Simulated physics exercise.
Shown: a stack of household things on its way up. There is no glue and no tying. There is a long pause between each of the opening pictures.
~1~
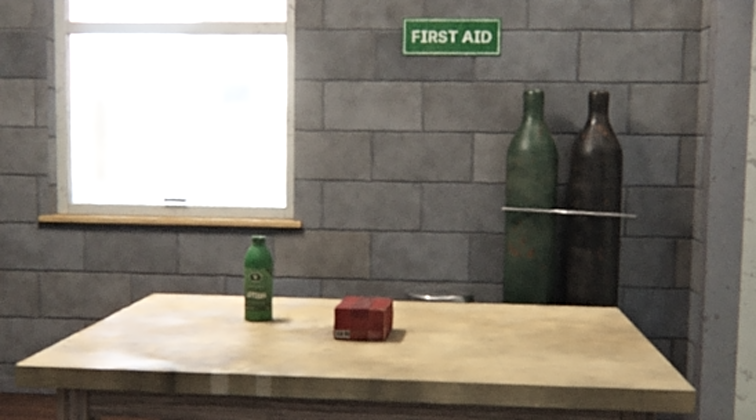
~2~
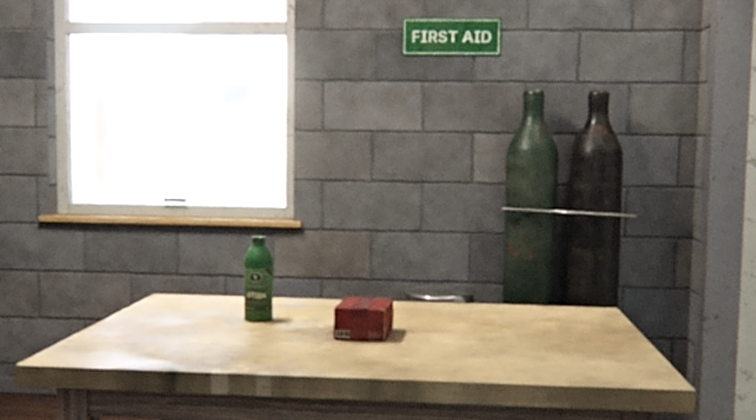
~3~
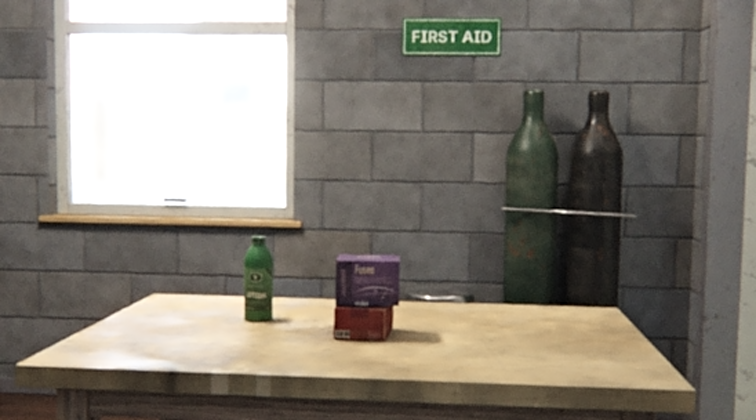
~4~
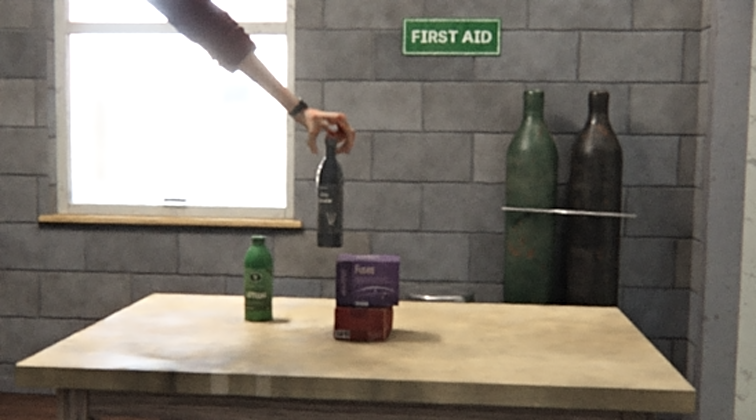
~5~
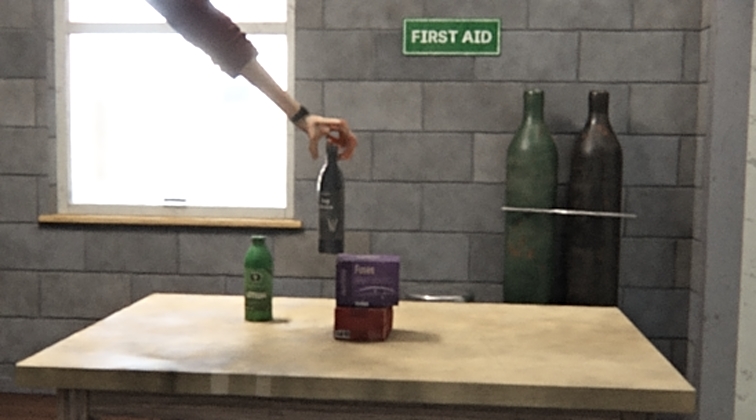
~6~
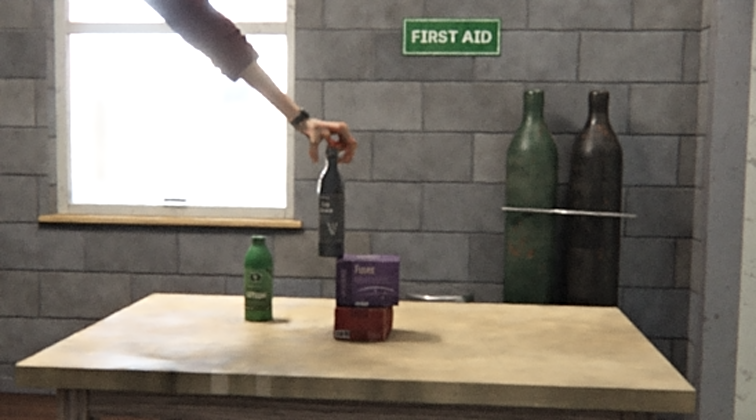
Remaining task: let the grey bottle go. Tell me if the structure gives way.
Honestly, the pile doesn't make it, sadly.
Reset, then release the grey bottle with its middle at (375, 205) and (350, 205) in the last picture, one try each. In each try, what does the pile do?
The pile remains stable in the first case, then in the second case it remains stable.
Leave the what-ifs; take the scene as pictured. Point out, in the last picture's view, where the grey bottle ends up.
Look near (255, 318) in the final picture.
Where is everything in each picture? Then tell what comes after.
In the first frame, the last thing is not in view yet; green bottle (259, 278).
In the second frame, the last thing is not in view yet.
In the third frame, the last thing is not in view yet; red box (365, 318).
The fourth frame shows on its way; grey bottle (330, 193); green bottle (259, 278).
The fifth frame shows on its way; grey bottle (332, 199); purple box (368, 280).
The sixth frame shows in place under the hand; grey bottle (332, 203); red box (365, 318).
Then, 0.40 s later than the last frame, grey bottle tilted by 32° near (304, 214).
Then, 0.50 s later than the last frame, grey bottle now fallen.
Then, 0.60 s later than the last frame, things are still on the move.
Then, 1.40 s later than the last frame, nothing new.
When it is over, fallen, grey bottle; the other 3 as before. End places, in pixels of the last picture, grey bottle near (255, 318). The pile comes apart.
